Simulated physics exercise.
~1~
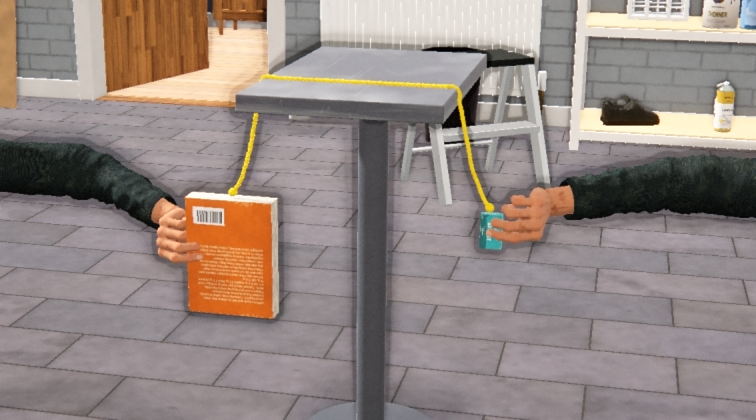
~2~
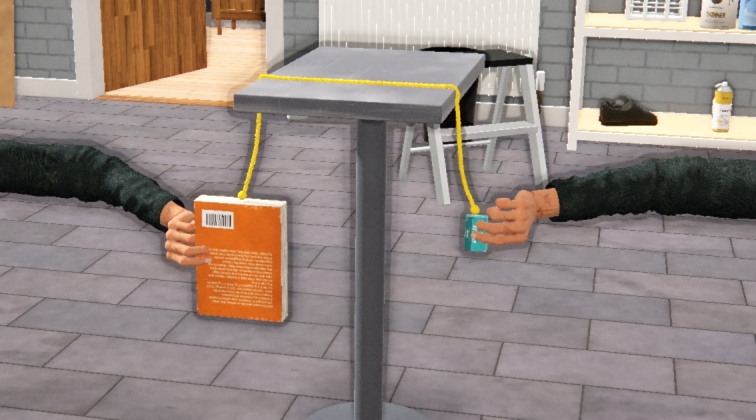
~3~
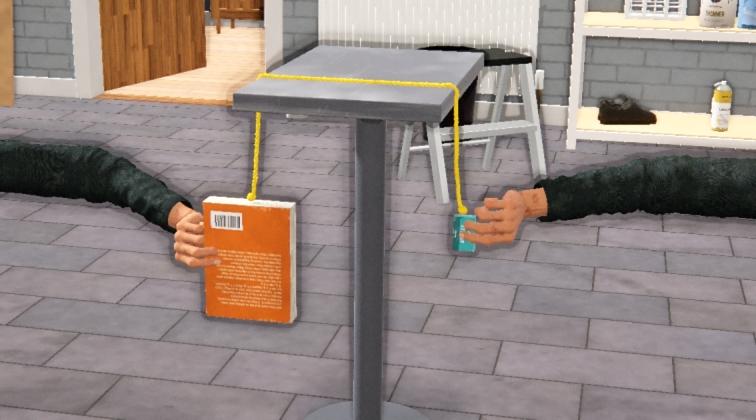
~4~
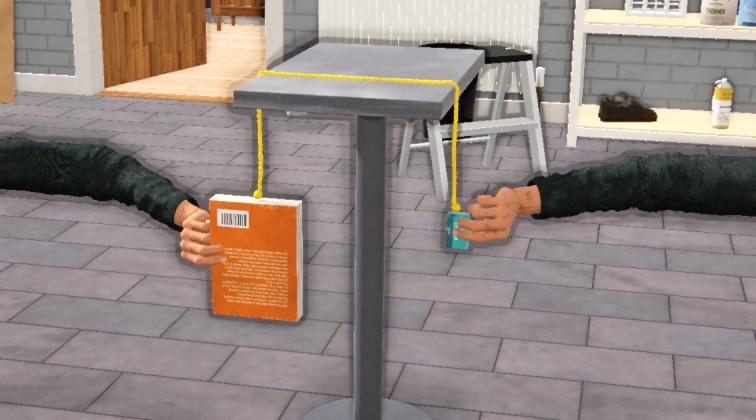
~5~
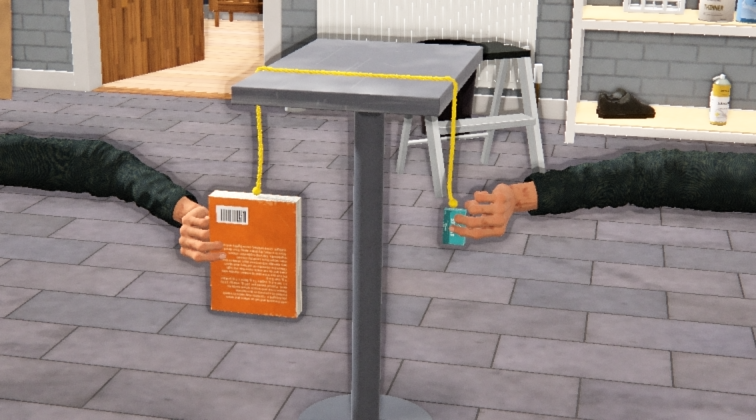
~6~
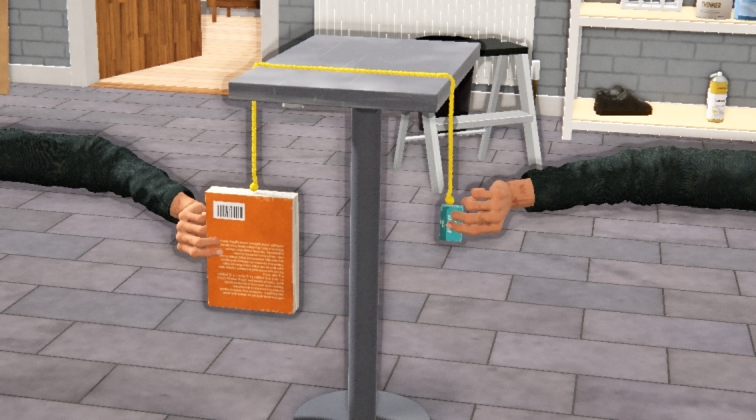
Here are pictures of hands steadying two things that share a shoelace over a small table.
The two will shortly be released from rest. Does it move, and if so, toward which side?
Yes, to the left.
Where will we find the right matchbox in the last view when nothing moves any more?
(418, 386) is where it ends up.
Then, 0.64 s past the final frame, left book down on the floor near (253, 398); right matchbox down on the floor.
Then, 1.10 s past the final frame, left book down on the floor near (253, 398); right matchbox down on the floor near (386, 385).
When it is over, left book down on the floor near (253, 399); right matchbox down on the floor near (418, 386). The shoelace drops leftwards.
